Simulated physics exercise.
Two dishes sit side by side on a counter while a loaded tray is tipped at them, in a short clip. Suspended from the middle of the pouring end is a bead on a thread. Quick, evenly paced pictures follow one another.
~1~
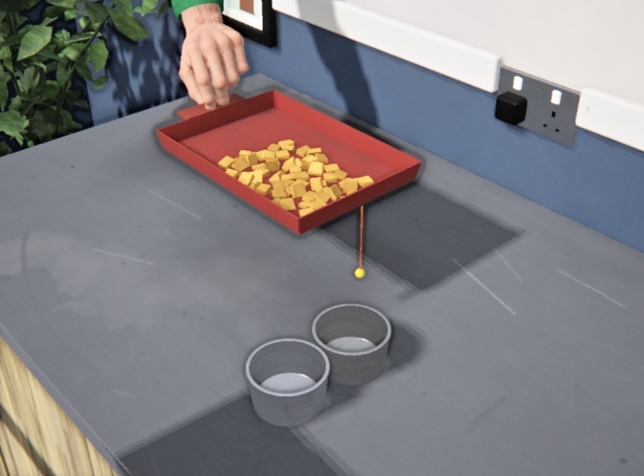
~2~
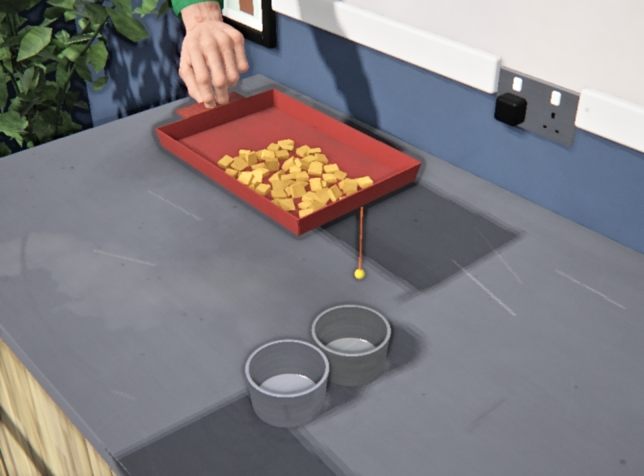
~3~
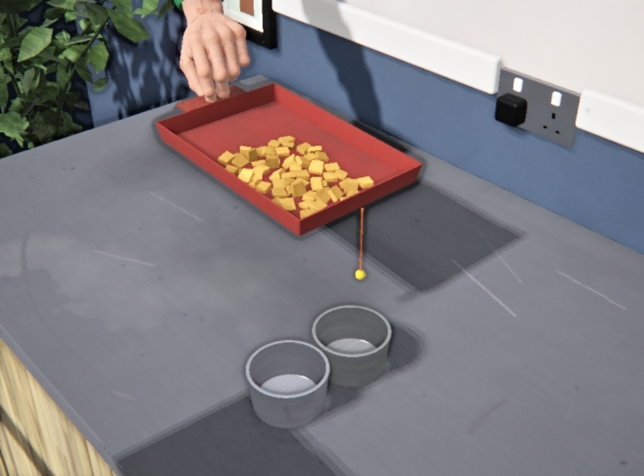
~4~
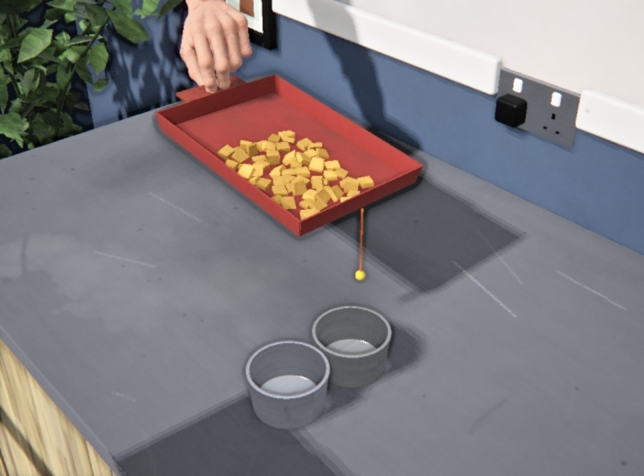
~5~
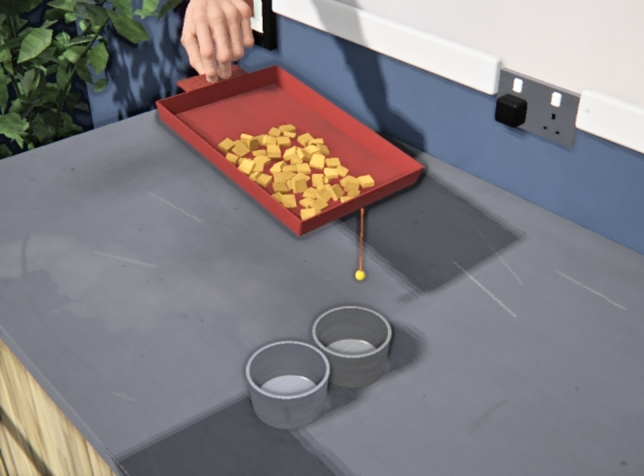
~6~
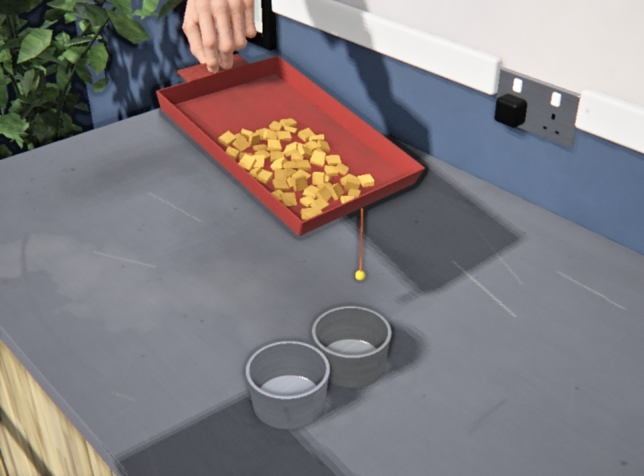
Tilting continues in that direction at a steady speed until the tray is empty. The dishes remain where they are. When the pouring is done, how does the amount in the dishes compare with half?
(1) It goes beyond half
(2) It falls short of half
It falls short of half (2).
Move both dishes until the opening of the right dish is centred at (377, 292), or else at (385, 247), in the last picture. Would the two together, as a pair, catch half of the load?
At the first place less than half, at the second below a half.
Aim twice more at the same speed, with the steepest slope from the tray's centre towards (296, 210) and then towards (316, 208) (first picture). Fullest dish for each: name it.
Rightward dish for the first, Rightward dish for the second.
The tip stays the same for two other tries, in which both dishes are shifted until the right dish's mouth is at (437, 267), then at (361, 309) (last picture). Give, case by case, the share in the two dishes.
The first position comes out at 50 per cent, the other at 30 per cent.
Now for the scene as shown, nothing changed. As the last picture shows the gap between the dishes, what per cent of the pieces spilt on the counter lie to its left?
Around 0 percent of the pieces.
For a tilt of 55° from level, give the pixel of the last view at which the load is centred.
(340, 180).
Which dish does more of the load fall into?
More finishes in the dish at right.
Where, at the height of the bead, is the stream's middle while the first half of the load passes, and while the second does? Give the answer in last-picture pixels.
I'd say around (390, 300) at first, then around (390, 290).
Soon, tray tipped steeply; all on the tray.
A while on, tray tipped right over; most on the tray; a stray few in the right dish; a small part outside both; a small part in the air.
Towards the end, tray tipped past a quarter turn; about a third in the right dish; about two thirds outside both.
Finally, tray tipped past a quarter turn; none in the left dish; about a third in the right dish; about two thirds outside both.
